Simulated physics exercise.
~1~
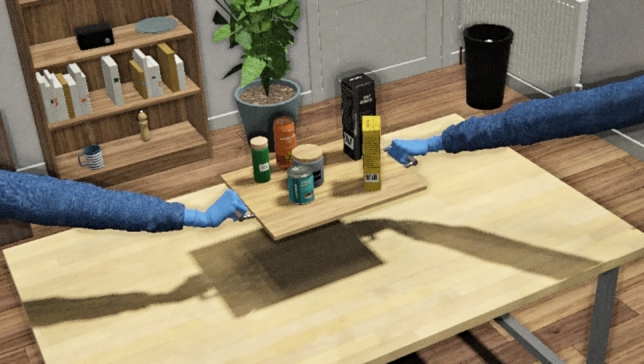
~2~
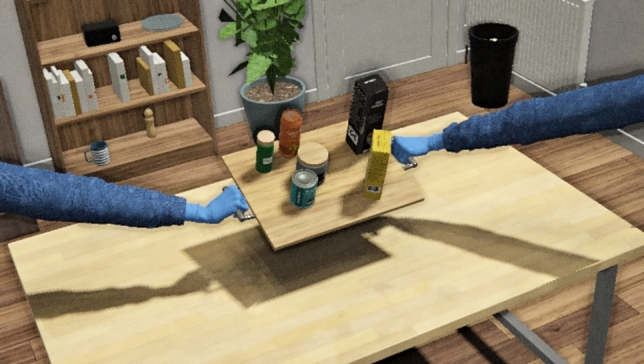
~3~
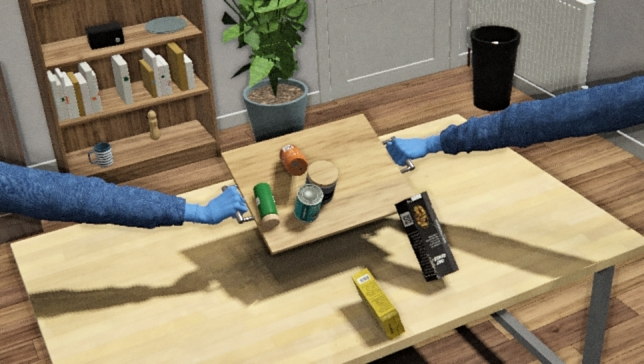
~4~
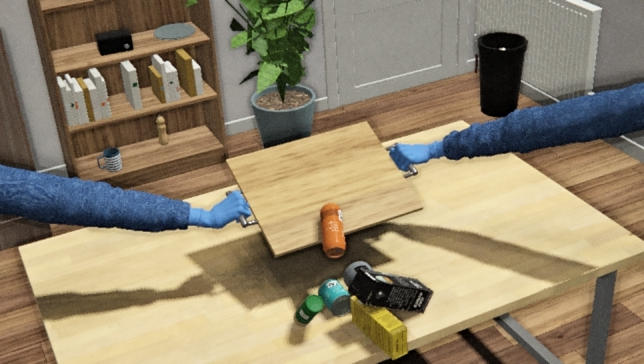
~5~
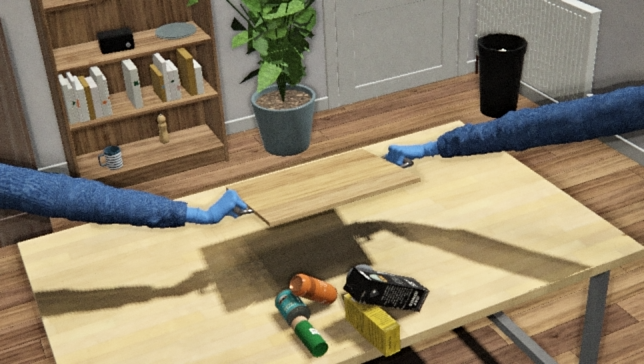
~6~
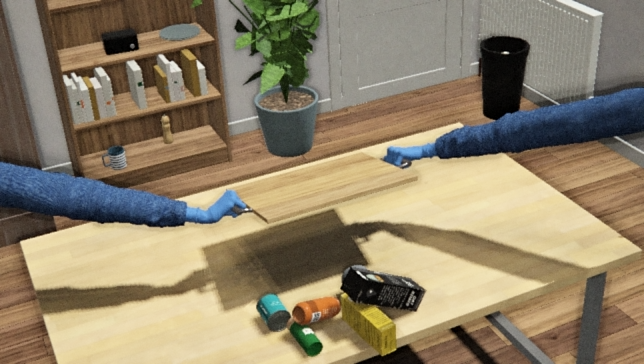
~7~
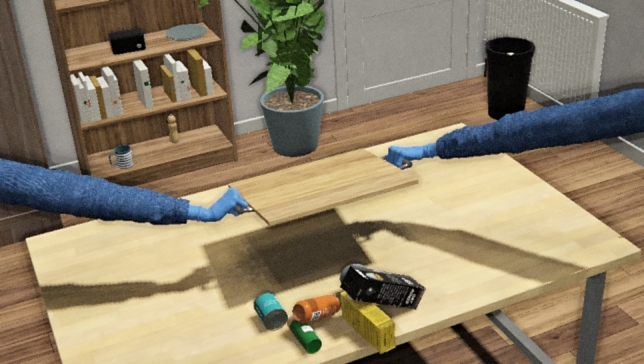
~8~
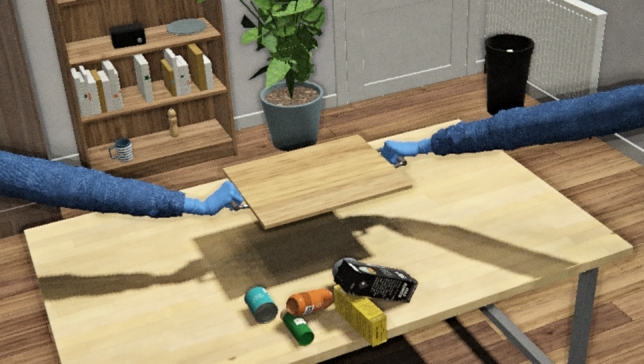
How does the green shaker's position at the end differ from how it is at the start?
At the start the green shaker stands upright on the tray, and by the end it is lying on its side on the table.
